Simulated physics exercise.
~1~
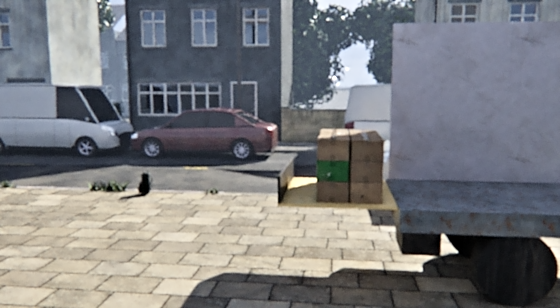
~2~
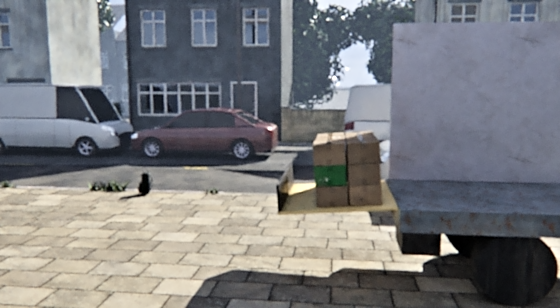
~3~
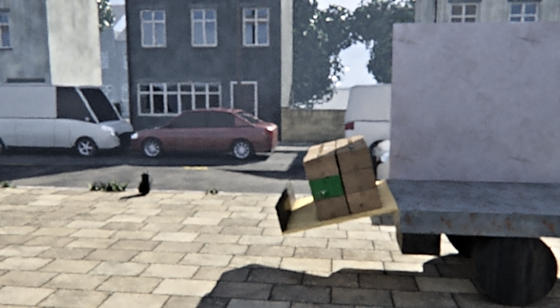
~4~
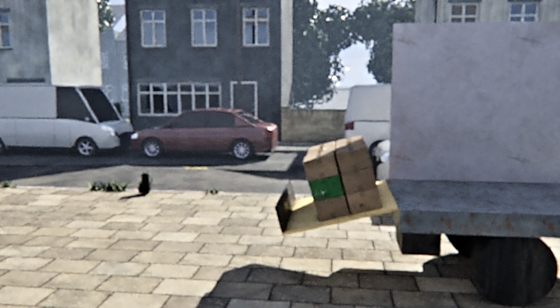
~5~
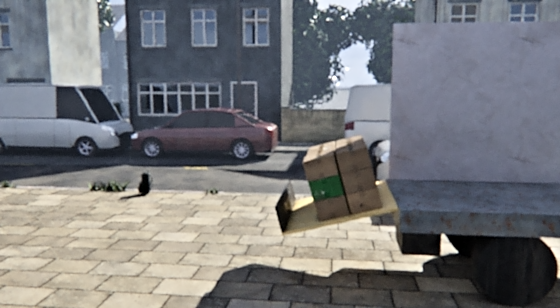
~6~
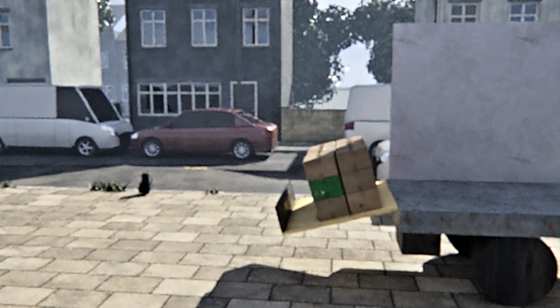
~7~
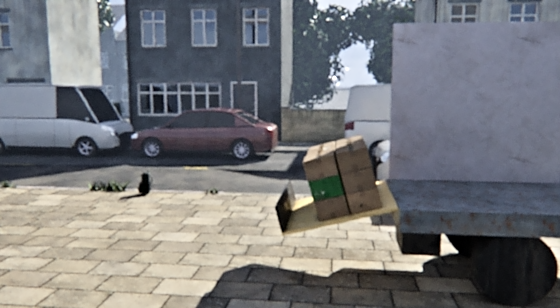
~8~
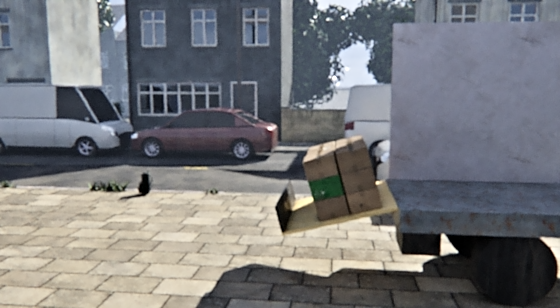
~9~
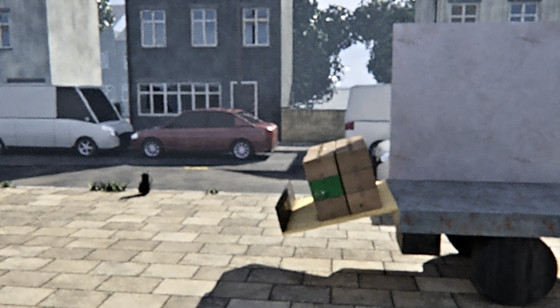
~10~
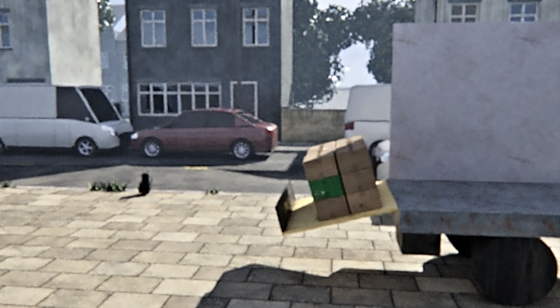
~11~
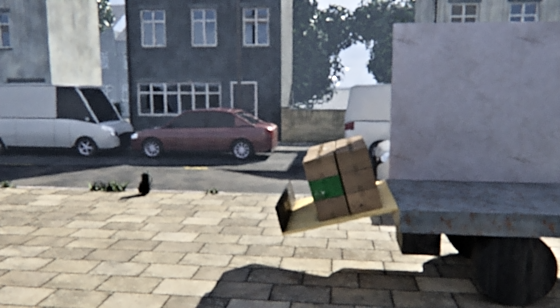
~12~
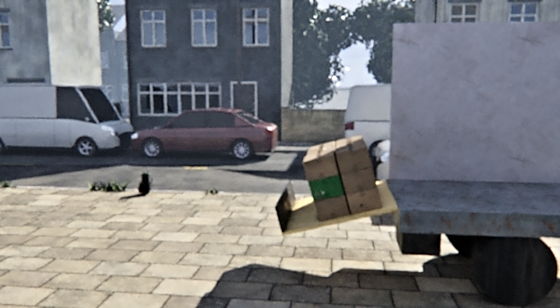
On a sunlit paved street, a still, roughly eye-level view takes in a white van and a dark red car parked before a grey house on the left. At the right stands the pale body and dark wheel of a lorry, with a small stack of brown cartons, one marked green, on the platform at its tail. The platform begins level, then its left end tips down at a modest slant. The cartons lean with it, yet stay stacked together. Nothing slides off, and the platform holds its slope with every carton still aboard.
